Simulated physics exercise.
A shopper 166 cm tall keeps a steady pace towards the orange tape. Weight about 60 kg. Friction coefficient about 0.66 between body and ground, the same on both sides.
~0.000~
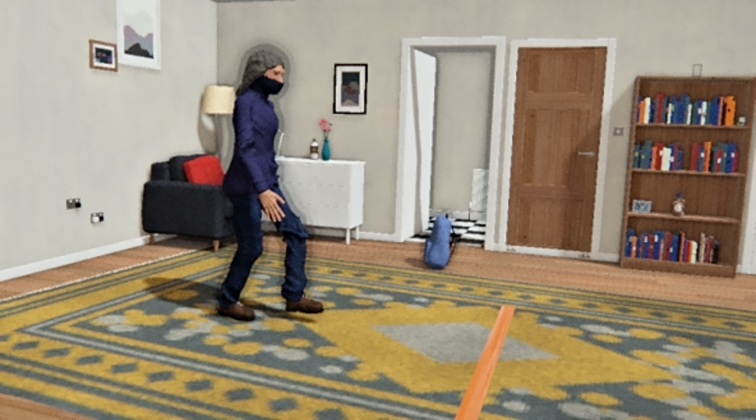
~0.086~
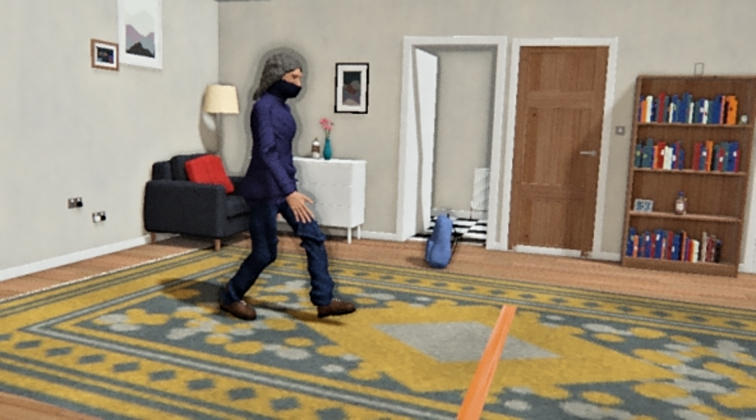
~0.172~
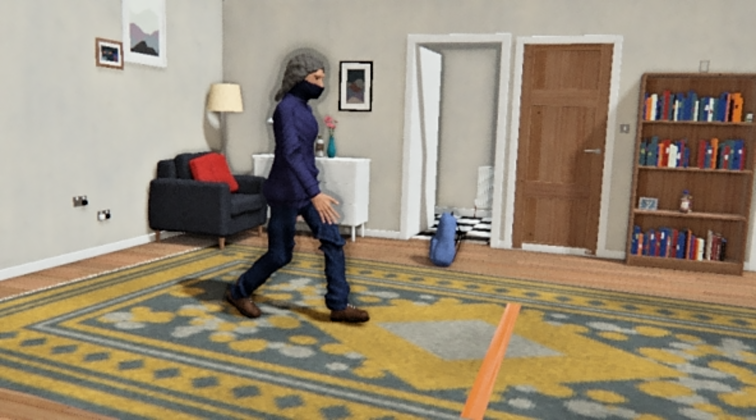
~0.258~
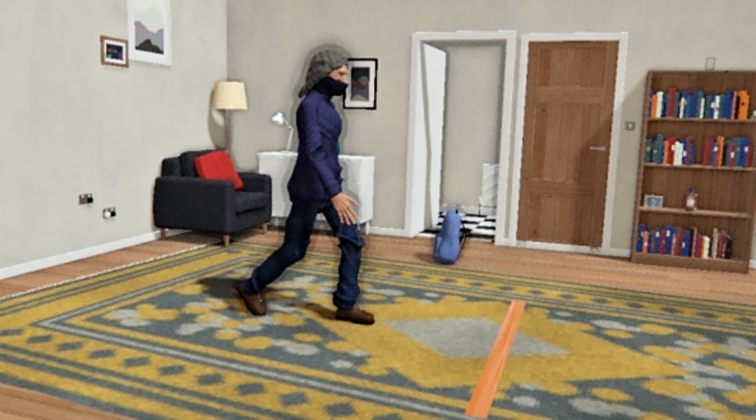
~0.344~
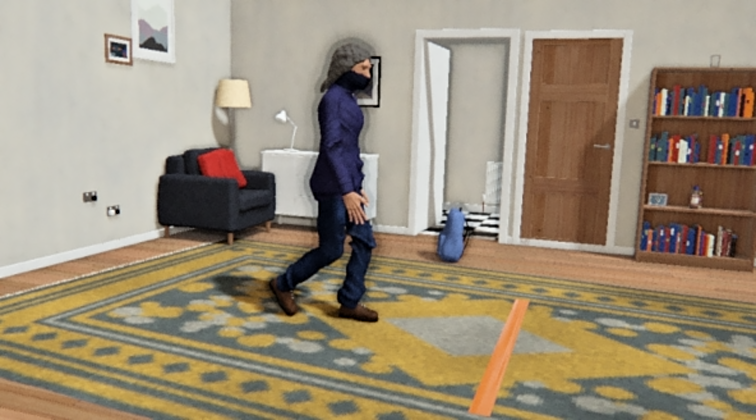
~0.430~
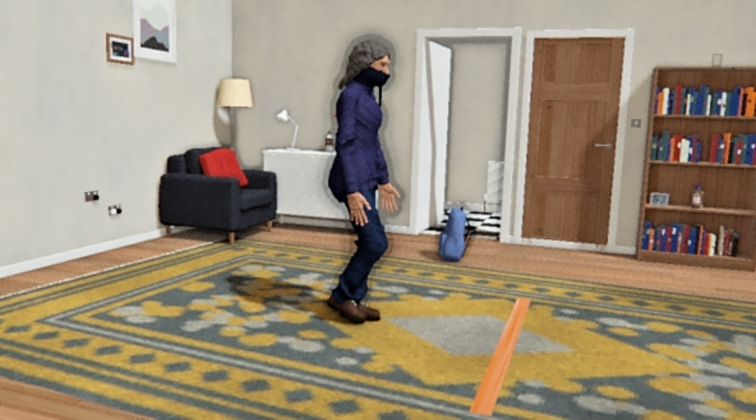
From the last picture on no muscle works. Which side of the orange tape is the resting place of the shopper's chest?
Here the shopper's chest fails to pass the orange tape.
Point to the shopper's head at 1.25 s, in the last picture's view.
At about (468, 303).
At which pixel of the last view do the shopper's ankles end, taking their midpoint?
Near (411, 322).
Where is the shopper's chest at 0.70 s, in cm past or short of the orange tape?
About 60 cm short of it.
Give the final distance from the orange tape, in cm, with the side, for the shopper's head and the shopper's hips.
Shopper's head 20 short, shopper's hips 60 short.
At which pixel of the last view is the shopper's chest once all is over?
Around (409, 342).
After 0.70 s the shopper's chest is 62 cm short of the orange tape, near (407, 171) in the last picture's view; the shopper's hips 63 cm short of the orange tape.
After 0.95 s the shopper's chest is 43 cm short of the orange tape, near (432, 237) in the last picture's view.
After 1.25 s the shopper's chest is 35 cm short of the orange tape, near (427, 317) in the last picture's view.
At rest, 2.7 s, shopper's hips stop short of the orange tape; shopper's head stops short of the orange tape; shopper's chest stops short of the orange tape.
